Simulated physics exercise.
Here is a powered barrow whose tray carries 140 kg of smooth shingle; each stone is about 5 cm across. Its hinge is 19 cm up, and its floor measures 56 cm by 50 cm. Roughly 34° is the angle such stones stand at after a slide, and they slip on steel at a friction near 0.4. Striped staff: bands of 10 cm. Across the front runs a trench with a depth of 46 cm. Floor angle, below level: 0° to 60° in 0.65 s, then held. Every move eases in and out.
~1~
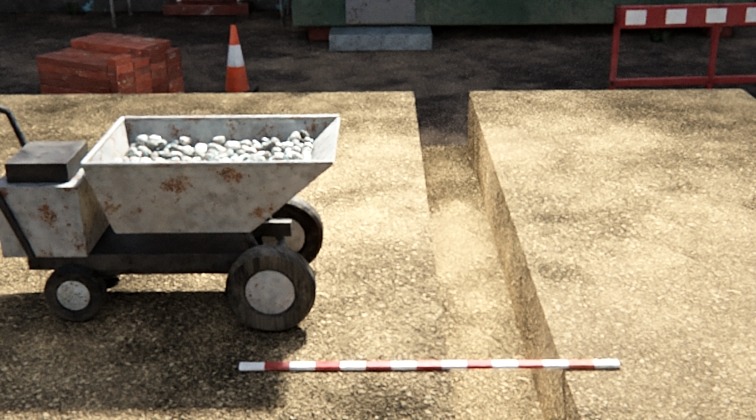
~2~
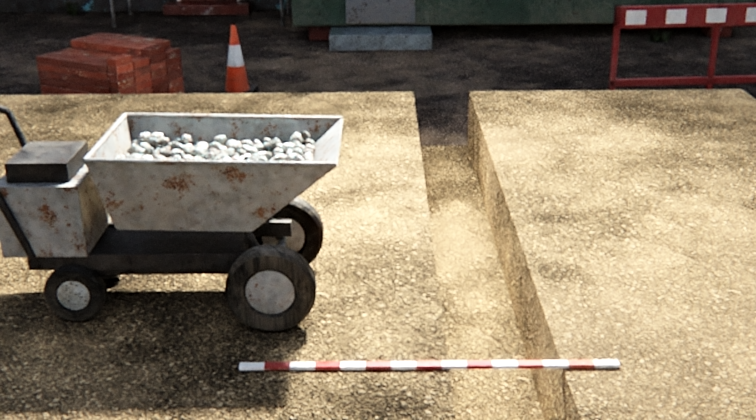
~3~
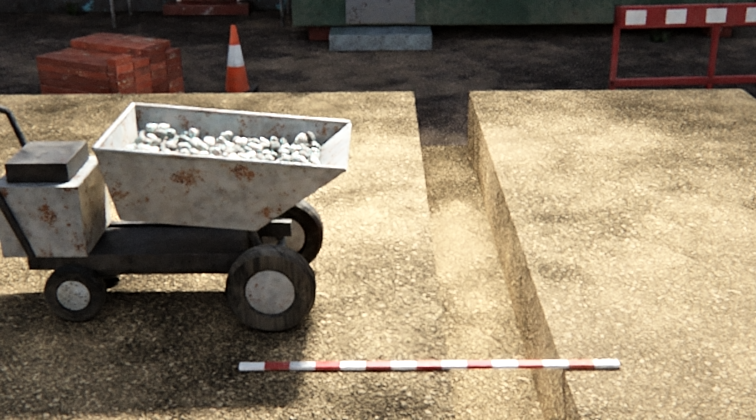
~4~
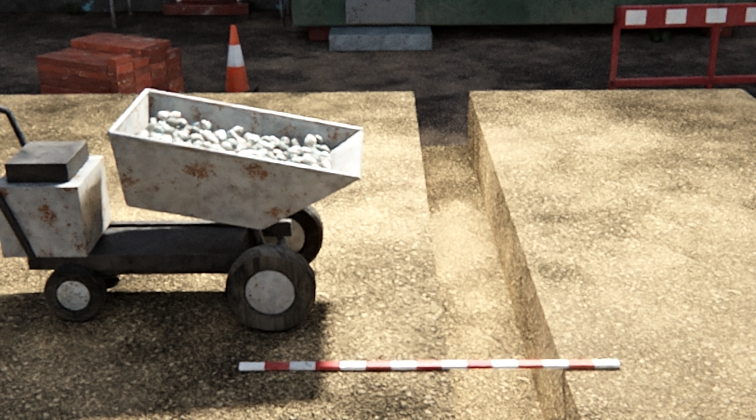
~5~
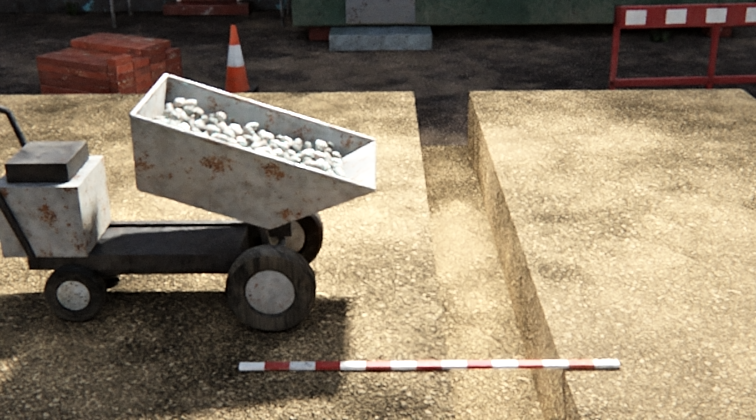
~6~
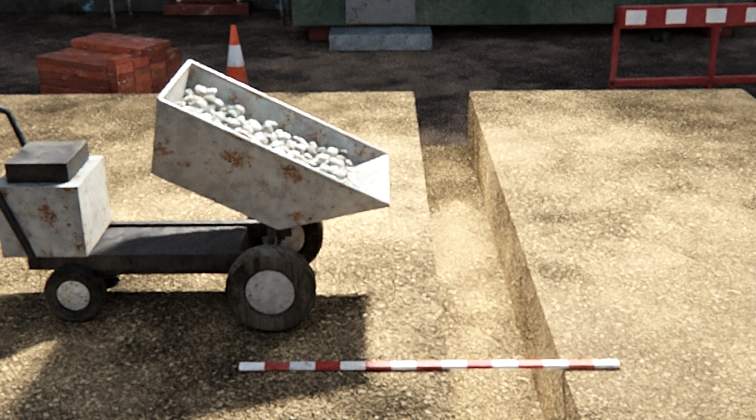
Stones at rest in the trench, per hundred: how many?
Approx. 99 %.
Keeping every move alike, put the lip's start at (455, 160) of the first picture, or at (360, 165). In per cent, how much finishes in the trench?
Near 15 and near 90 percent.
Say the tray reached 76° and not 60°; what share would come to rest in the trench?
Expect roughly 90 per cent.
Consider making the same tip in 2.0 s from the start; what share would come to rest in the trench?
Probably about 100 in a hundred.
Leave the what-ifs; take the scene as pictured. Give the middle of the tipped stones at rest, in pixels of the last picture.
At about pixel (491, 369) in the last view.
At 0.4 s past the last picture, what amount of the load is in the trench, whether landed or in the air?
By that moment, roughly 10 per cent of the load.
Then, 0.2 s after the last picture the floor is at 51°, 100 % in the tray; the foremost stones are at (395, 231).
Then, 0.4 s after the last picture the floor is at 60°, 86 % in the tray, 3 % short of the trench, 11 % in the trench; the foremost stones are at (478, 294).
Then, 0.8 s after the last picture the floor is at 60°, 26 % in the tray, 3 % short of the trench, 70 % in the trench, 1 % past the trench; the foremost stones are at (581, 292).
Then, 2.8 s after the last picture the floor is at 60°, 0 % in the tray, 99 % in the trench, 1 % past the trench; the foremost stones are at (662, 291).
